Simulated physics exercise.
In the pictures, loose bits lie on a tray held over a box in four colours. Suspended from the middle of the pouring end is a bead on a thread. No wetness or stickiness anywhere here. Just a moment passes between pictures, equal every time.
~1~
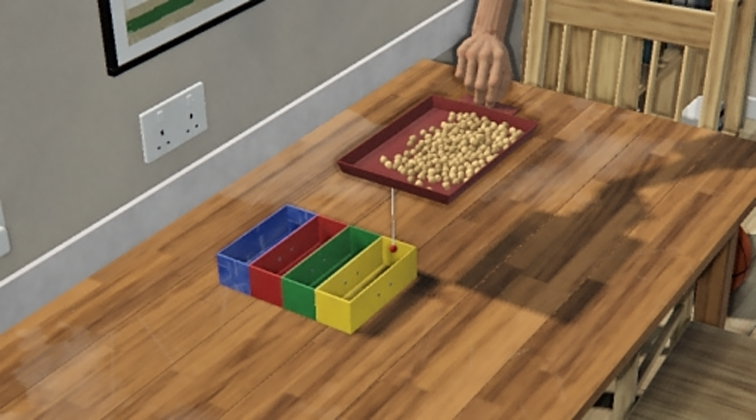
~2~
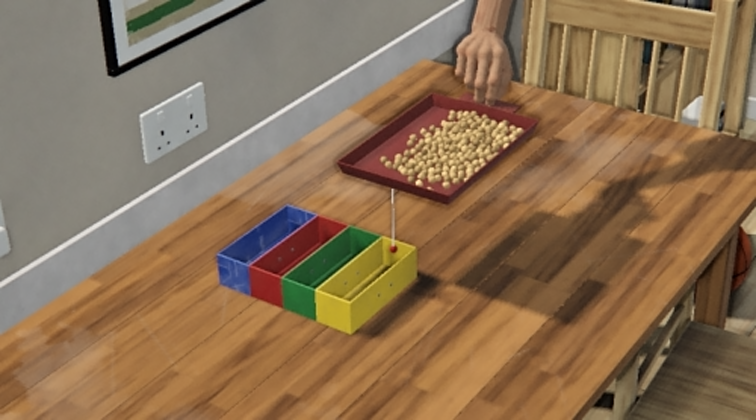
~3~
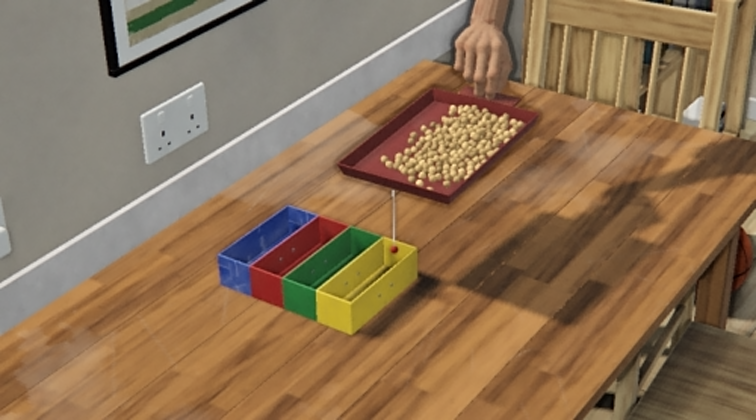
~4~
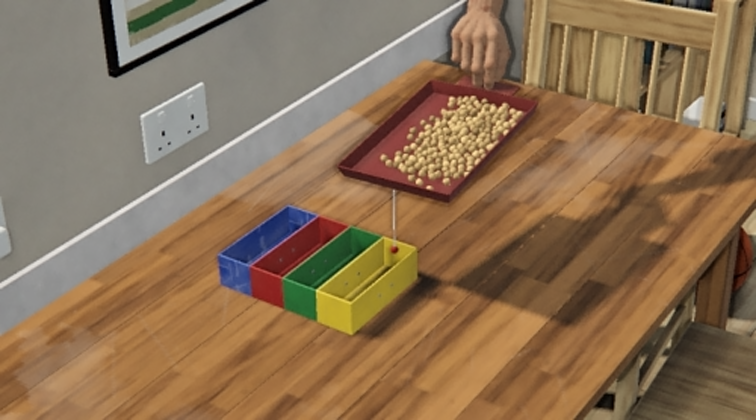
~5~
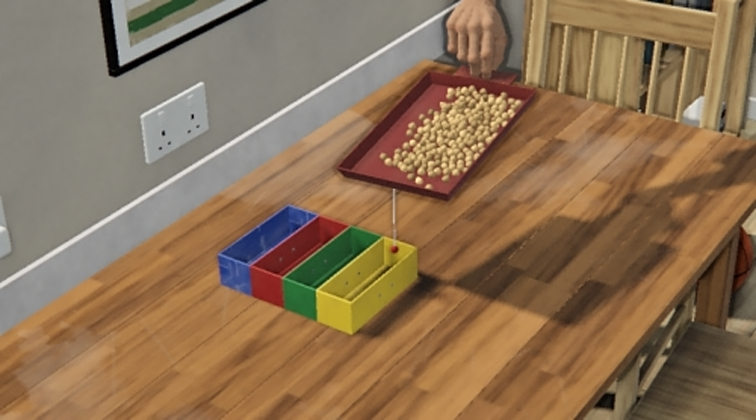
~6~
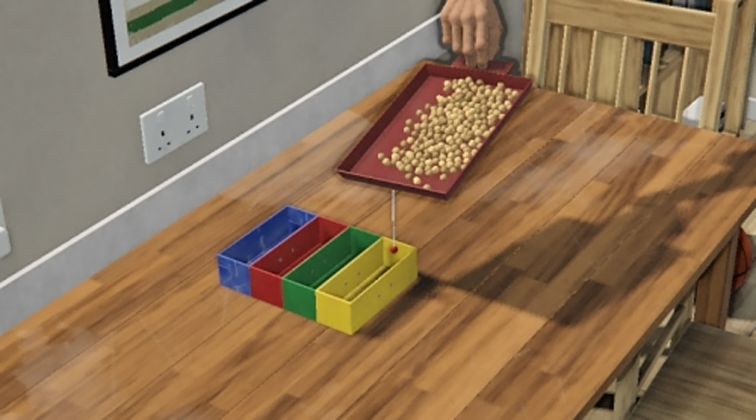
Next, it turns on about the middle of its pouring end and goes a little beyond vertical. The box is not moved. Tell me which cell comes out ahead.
I would say the green cell comes out ahead.
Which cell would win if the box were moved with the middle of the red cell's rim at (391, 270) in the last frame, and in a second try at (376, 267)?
First try: The cell in blue; second try: The blue cell.
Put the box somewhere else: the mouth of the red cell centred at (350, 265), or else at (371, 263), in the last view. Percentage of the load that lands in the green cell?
Trial 1 10%, trial 2 0%.
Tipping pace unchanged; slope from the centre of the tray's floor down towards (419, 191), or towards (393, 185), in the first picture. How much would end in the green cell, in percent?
First case about 0 percent; second case about 30 percent.
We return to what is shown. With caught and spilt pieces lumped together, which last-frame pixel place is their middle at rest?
The centre comes to rest near (333, 285).
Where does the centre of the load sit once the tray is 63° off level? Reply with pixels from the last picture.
Look around (380, 158) in the last picture.
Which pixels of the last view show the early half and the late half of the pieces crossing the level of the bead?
It goes through near (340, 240) first, then near (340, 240).
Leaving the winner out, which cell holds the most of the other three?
The cell in yellow.
Just after the last frame, tray tipped steeply; almost all on the tray; just a few in the red cell; just a few in the green cell; just a few in the yellow cell; about a tenth falling or outside the box.
A moment on, tray tipped past a quarter turn; about a tenth on the tray; roughly half in the green cell; roughly a quarter in the yellow cell; about a tenth in the red cell; just a few in the blue cell; about a tenth falling or outside the box.
Further on, tray tipped past a quarter turn; roughly half in the green cell; roughly a quarter in the yellow cell; about a tenth in the red cell; just a few in the blue cell; about a tenth falling or outside the box.
When it is over, tray tipped past a quarter turn; roughly half in the green cell; roughly a quarter in the yellow cell; about a tenth in the red cell; just a few in the blue cell; about a tenth outside the box.
